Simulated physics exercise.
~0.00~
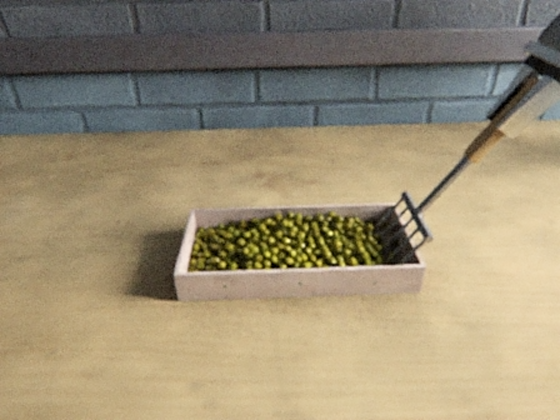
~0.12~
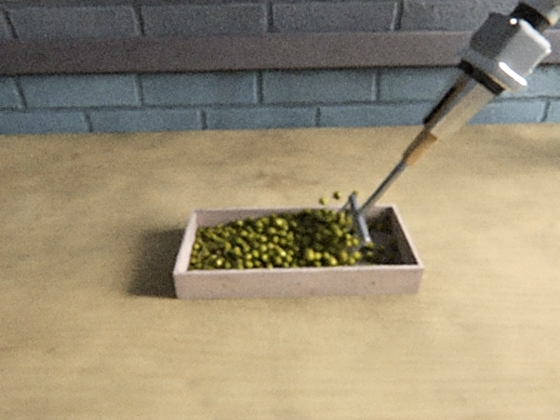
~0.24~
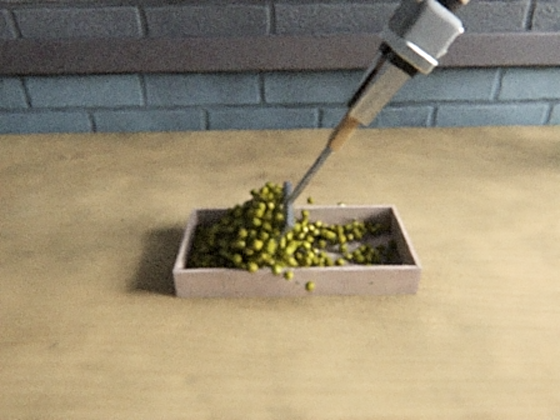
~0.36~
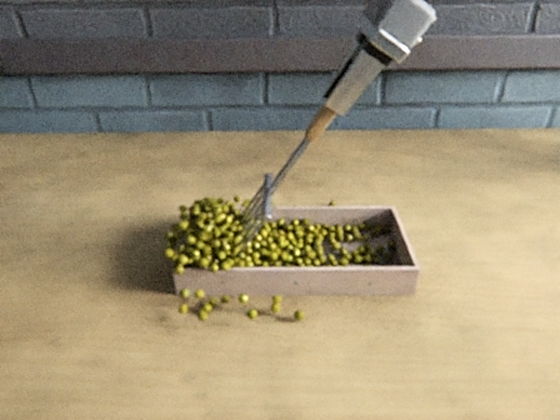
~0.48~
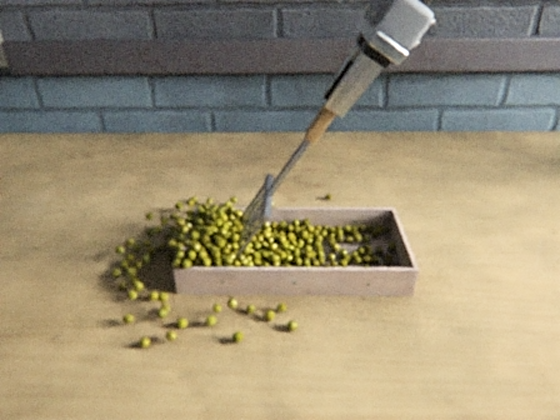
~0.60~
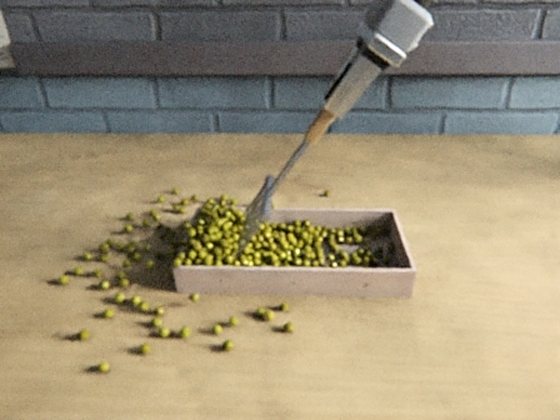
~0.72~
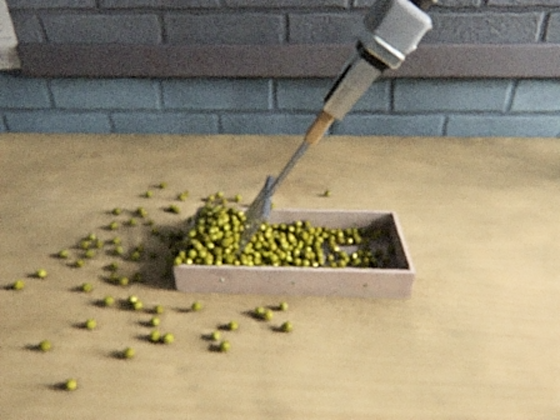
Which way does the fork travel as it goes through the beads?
The fork moves to the left, pushing the beads toward the left end of the tin.
